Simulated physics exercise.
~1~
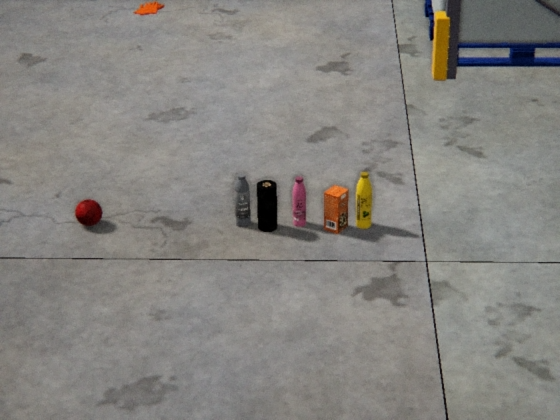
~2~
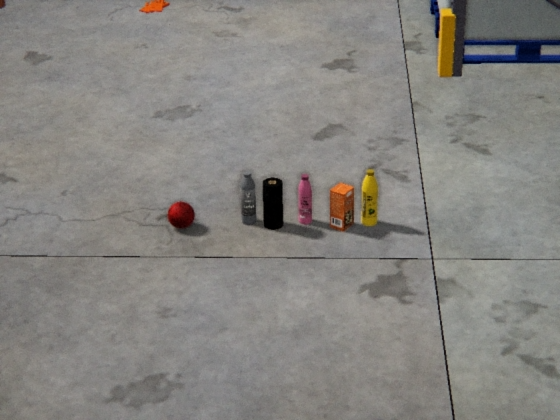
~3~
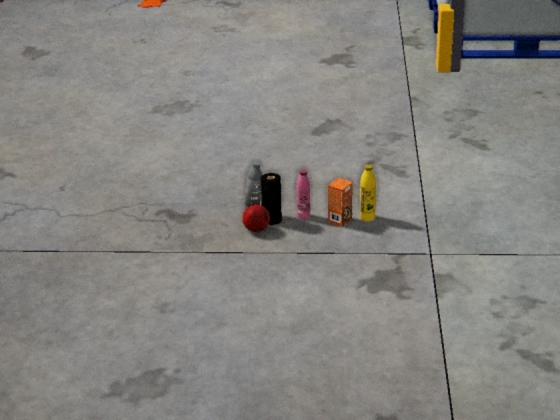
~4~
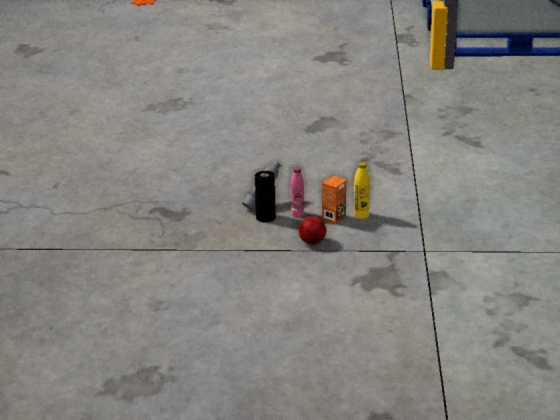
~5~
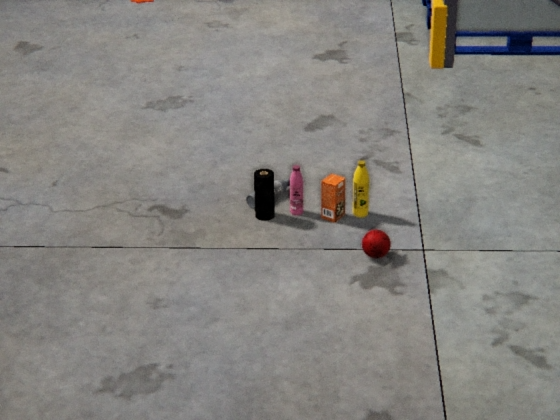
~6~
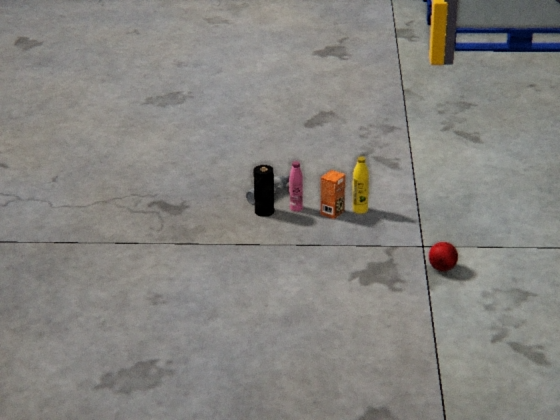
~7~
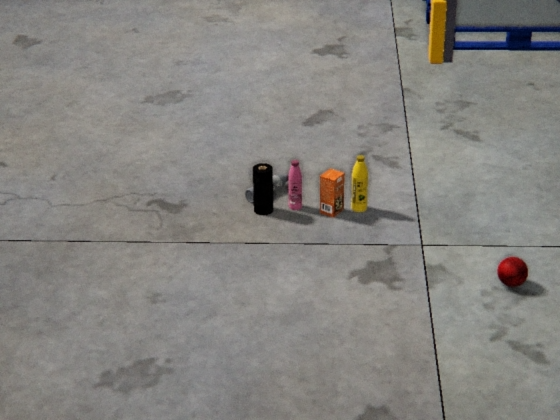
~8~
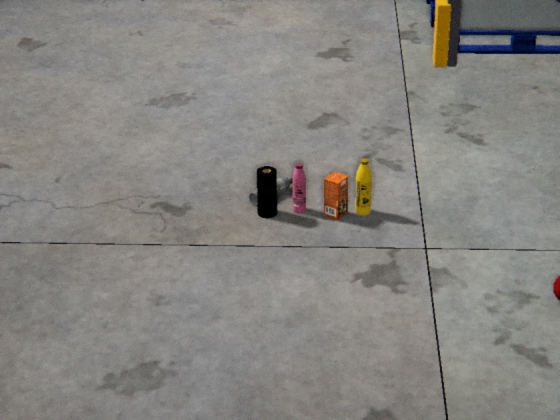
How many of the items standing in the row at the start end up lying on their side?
One of them ends up on its side, the grey bottle at the left end of the row.
